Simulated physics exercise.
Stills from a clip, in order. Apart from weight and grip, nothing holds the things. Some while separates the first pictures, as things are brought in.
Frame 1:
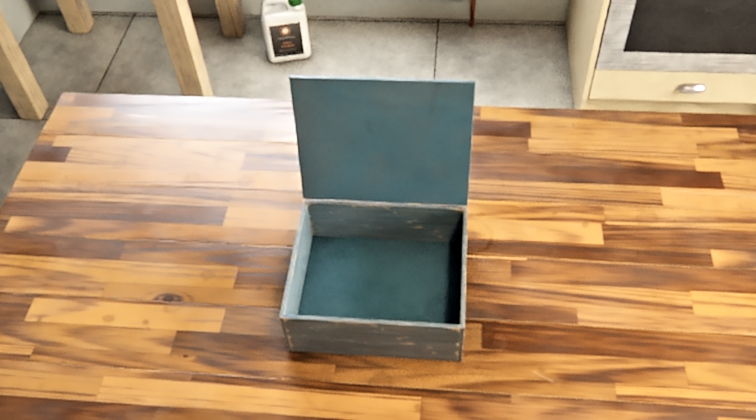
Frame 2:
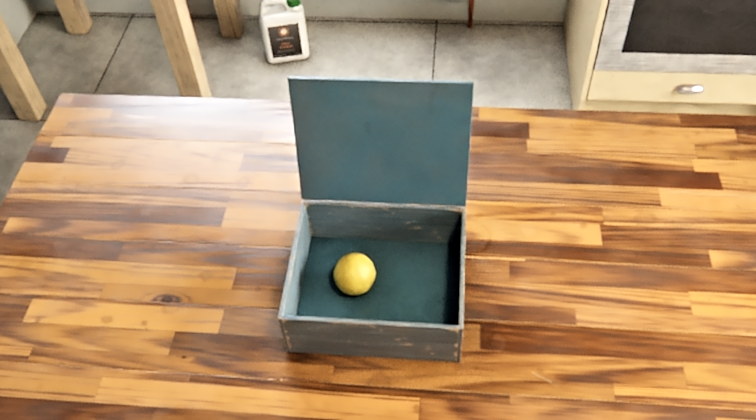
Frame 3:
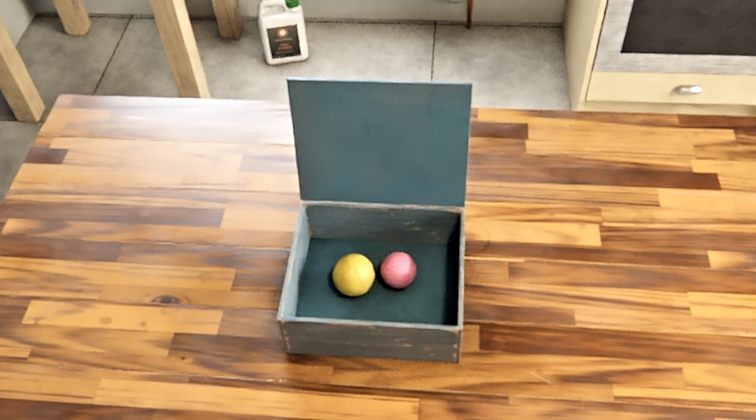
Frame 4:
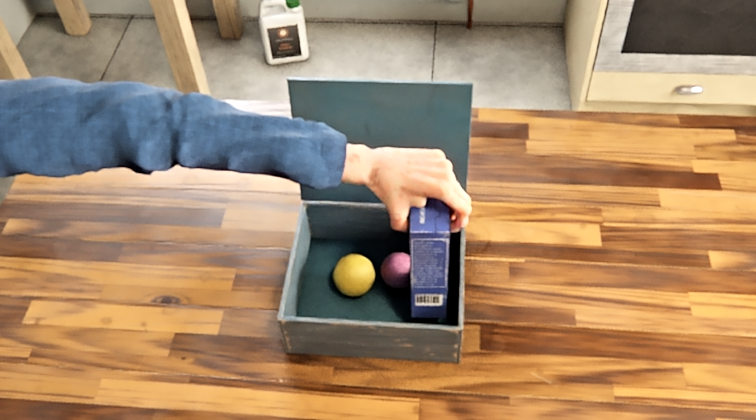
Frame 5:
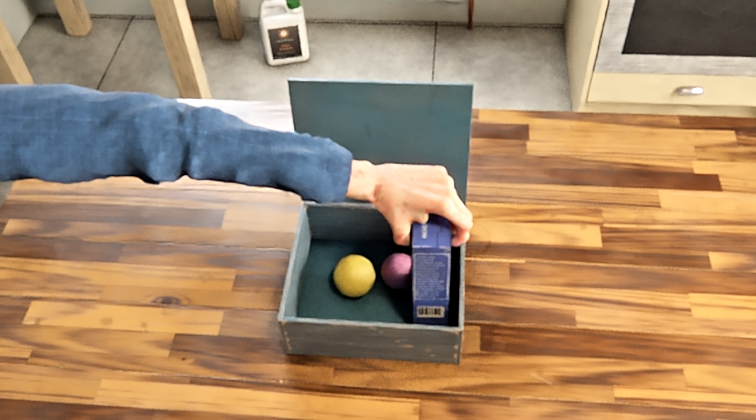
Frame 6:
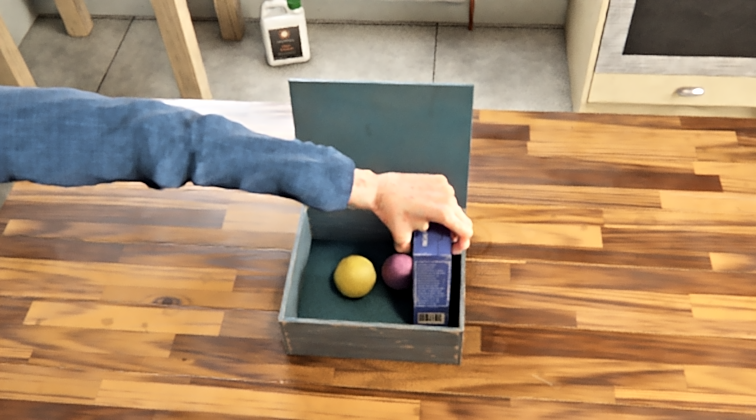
An arm in a blue sleeve reaches in from the left over an open blue-green box on a striped wooden table, seen from above in a kitchen. A yellow lemon appears in the box, then a pink ball-like item to its right. The hand then holds a blue carton upright at the box's right side and lowers it slightly, while the camera stays practically still.
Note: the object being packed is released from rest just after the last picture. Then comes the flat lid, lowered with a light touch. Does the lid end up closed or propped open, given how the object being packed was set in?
Doesn't close up.
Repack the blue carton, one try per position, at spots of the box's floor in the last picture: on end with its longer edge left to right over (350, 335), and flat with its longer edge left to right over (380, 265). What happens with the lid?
The lid stays partly open the first time and goes all the way down the second time.
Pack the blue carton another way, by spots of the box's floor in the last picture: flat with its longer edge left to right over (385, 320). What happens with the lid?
In that case, no gap is left.
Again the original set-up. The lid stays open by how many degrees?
Angle above rim: About 20°.
Then, 1.20 s past the last view, lid starting down.
Then, 1.60 s past the last view, lid 57° above the rim.
Then, 1.90 s past the last view, lid 41° above the rim; blue carton rocked 8° from its first pose near (432, 287).
Then, 2.20 s past the last view, lid 19° above the rim; blue carton rocked 59° from its first pose near (435, 293).
Finally, lid 20° above the rim; down or leaning hard in the box, blue carton; the other 2 still in place. Final places as the last picture's camera would see them, blue carton near (435, 292).
